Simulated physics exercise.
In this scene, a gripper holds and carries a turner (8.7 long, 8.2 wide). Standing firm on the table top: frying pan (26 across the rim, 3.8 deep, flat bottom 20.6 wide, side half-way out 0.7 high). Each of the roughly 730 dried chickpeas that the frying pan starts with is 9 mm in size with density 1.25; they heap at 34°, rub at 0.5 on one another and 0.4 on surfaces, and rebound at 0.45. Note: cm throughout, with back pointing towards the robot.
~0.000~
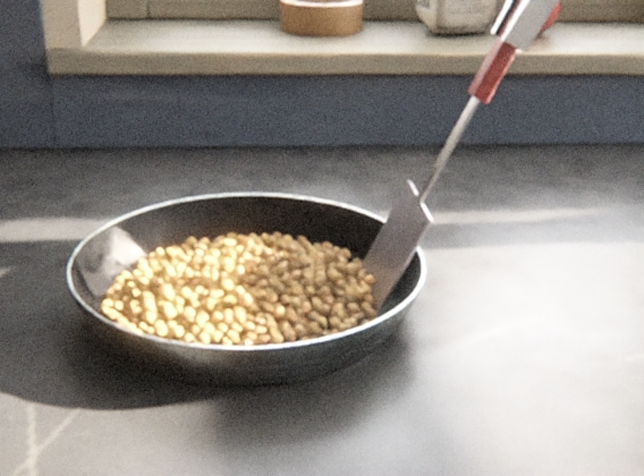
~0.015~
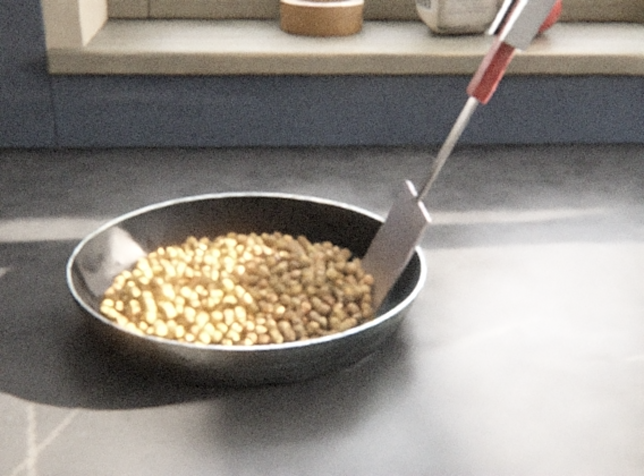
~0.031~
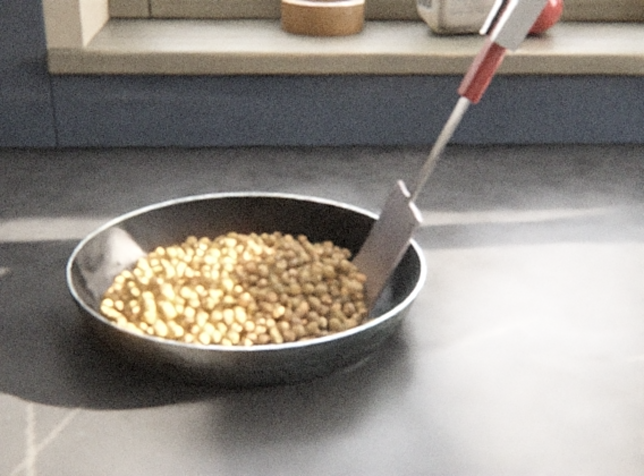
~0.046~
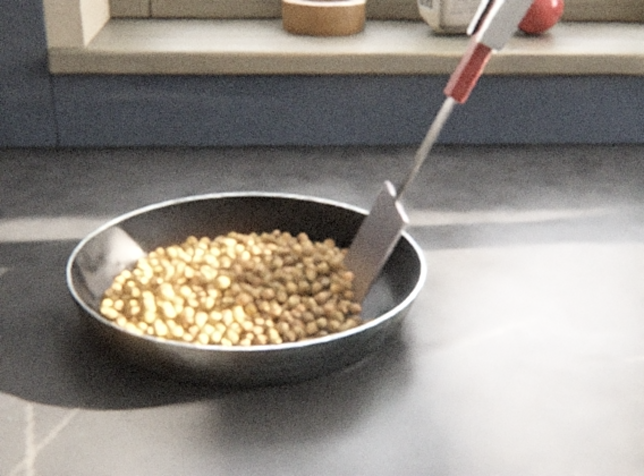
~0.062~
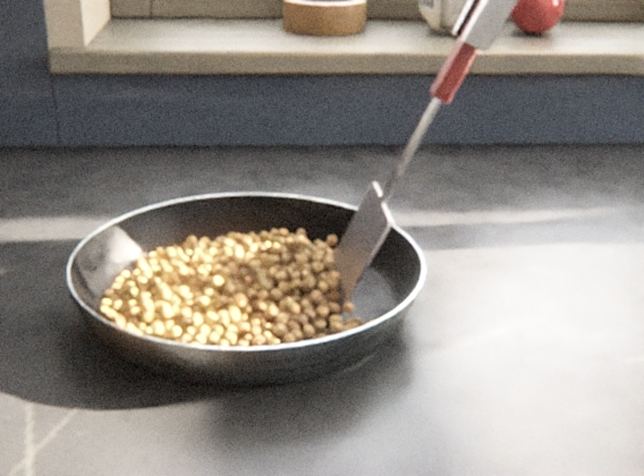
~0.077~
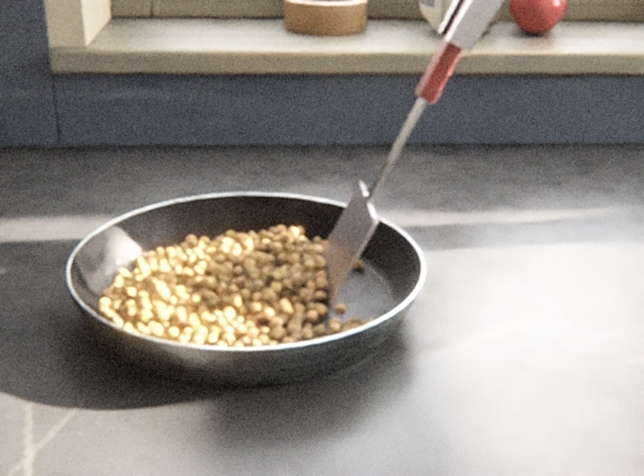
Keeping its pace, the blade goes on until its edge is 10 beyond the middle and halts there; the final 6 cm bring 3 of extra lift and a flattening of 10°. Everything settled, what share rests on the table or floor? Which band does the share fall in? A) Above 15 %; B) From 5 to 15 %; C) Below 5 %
From 5 to 15 %.
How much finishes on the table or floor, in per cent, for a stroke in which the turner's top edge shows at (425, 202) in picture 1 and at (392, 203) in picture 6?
Around 5 per cent finishes on the table or floor.
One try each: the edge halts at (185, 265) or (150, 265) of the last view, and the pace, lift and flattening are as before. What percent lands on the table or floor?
0 % and 0 %.
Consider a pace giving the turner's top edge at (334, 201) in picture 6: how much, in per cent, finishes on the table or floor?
20 %.
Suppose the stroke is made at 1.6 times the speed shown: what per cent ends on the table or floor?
Around 20 percent would finish on the table or floor.
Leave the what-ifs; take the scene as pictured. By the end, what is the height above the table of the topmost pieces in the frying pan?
Height at rest: Roughly 4.5 cm.
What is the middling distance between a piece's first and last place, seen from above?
I'd estimate close to 5 centimetres.
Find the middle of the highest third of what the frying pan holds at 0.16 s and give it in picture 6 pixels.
(214, 280).
By 0.16 s, sloping 65°, highest piece 4 above the table; 733 in the frying pan.
By 0.24 s, sloping 62°, highest piece 5 above the table; 733 in the frying pan.
By 0.48 s, sloping 55°, highest piece 5 above the table; 656 in the frying pan, 76 on the table or floor, 1 on the blade or in flight.
By 1.53 s, sloping 55°, highest piece 4 above the table; 656 in the frying pan, 77 on the table or floor.
Final count, 656 in the frying pan, 77 on the table or floor. That is 11 % on the table or floor.
